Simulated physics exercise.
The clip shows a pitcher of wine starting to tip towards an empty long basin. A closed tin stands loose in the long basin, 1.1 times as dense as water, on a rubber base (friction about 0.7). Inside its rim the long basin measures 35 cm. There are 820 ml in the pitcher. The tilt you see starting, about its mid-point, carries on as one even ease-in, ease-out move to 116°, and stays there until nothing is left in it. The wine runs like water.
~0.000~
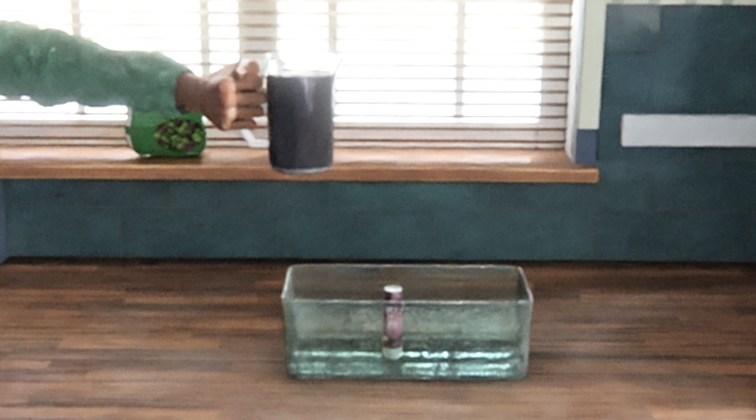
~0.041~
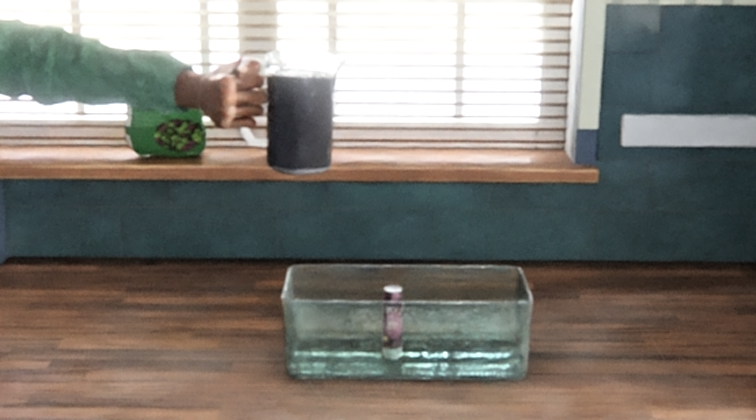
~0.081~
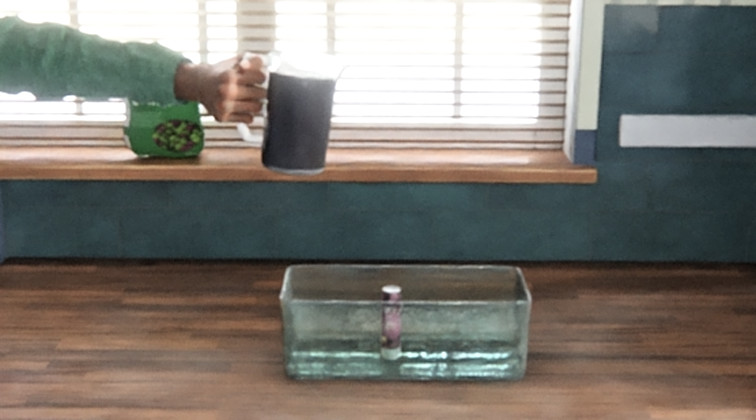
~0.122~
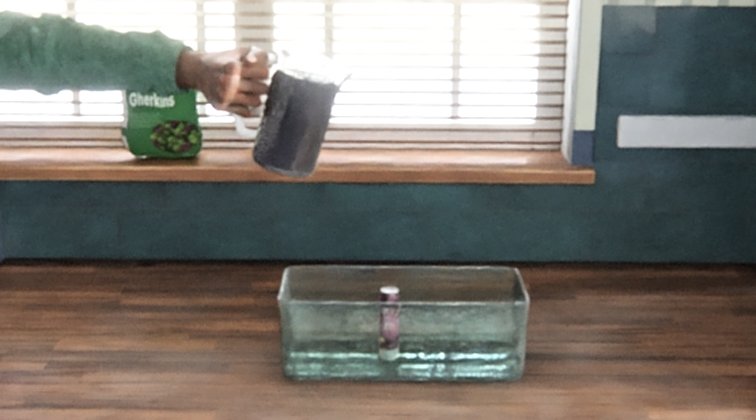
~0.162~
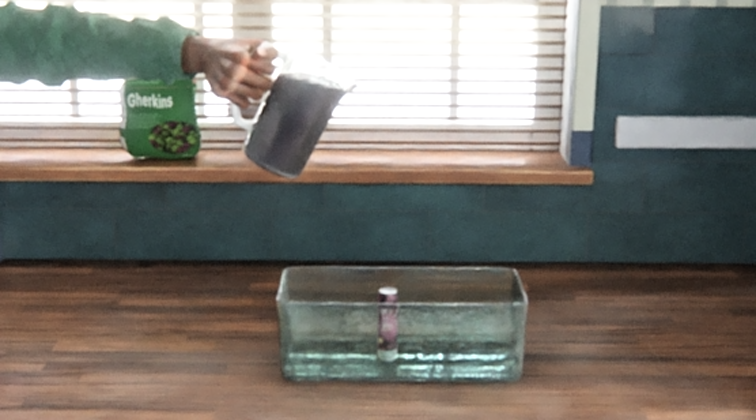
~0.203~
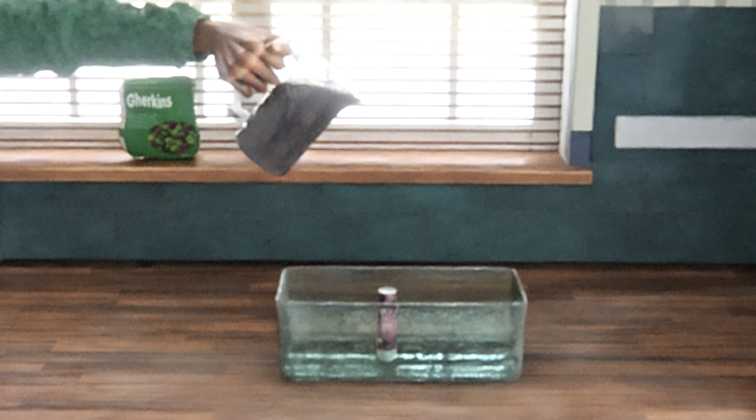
A hand in a green sleeve held a pitcher of dark liquid above a glass basin with a small tin standing inside, then steadily tilted the pitcher to the right, well over to one side.
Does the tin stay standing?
It stays up.
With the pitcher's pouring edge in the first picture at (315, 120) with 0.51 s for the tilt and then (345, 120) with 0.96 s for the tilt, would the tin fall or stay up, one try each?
First it goes over; then it falls.
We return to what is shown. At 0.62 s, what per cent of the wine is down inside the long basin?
About 50 per cent.
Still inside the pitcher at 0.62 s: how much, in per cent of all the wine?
Near 16 in a hundred.
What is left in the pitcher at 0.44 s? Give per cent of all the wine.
Some 58 per cent.
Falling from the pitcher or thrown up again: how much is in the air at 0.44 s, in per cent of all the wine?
Near 38 in a hundred.
Then, 0.44 s in, the tilt is 111° and 59 per cent is still to pour; the tin stands where it began.
Then, 0.62 s in, the tilt is 116° and 15 per cent is still to pour; the tin stands where it began.
Then, 0.81 s in, the tilt is 116° and 1 per cent is still to pour; the tin stands where it began.
Then, 1.01 s in, the tilt is 116° and 0 per cent is still to pour; the tin stands where it began.
Finally, the tin stands where it began.
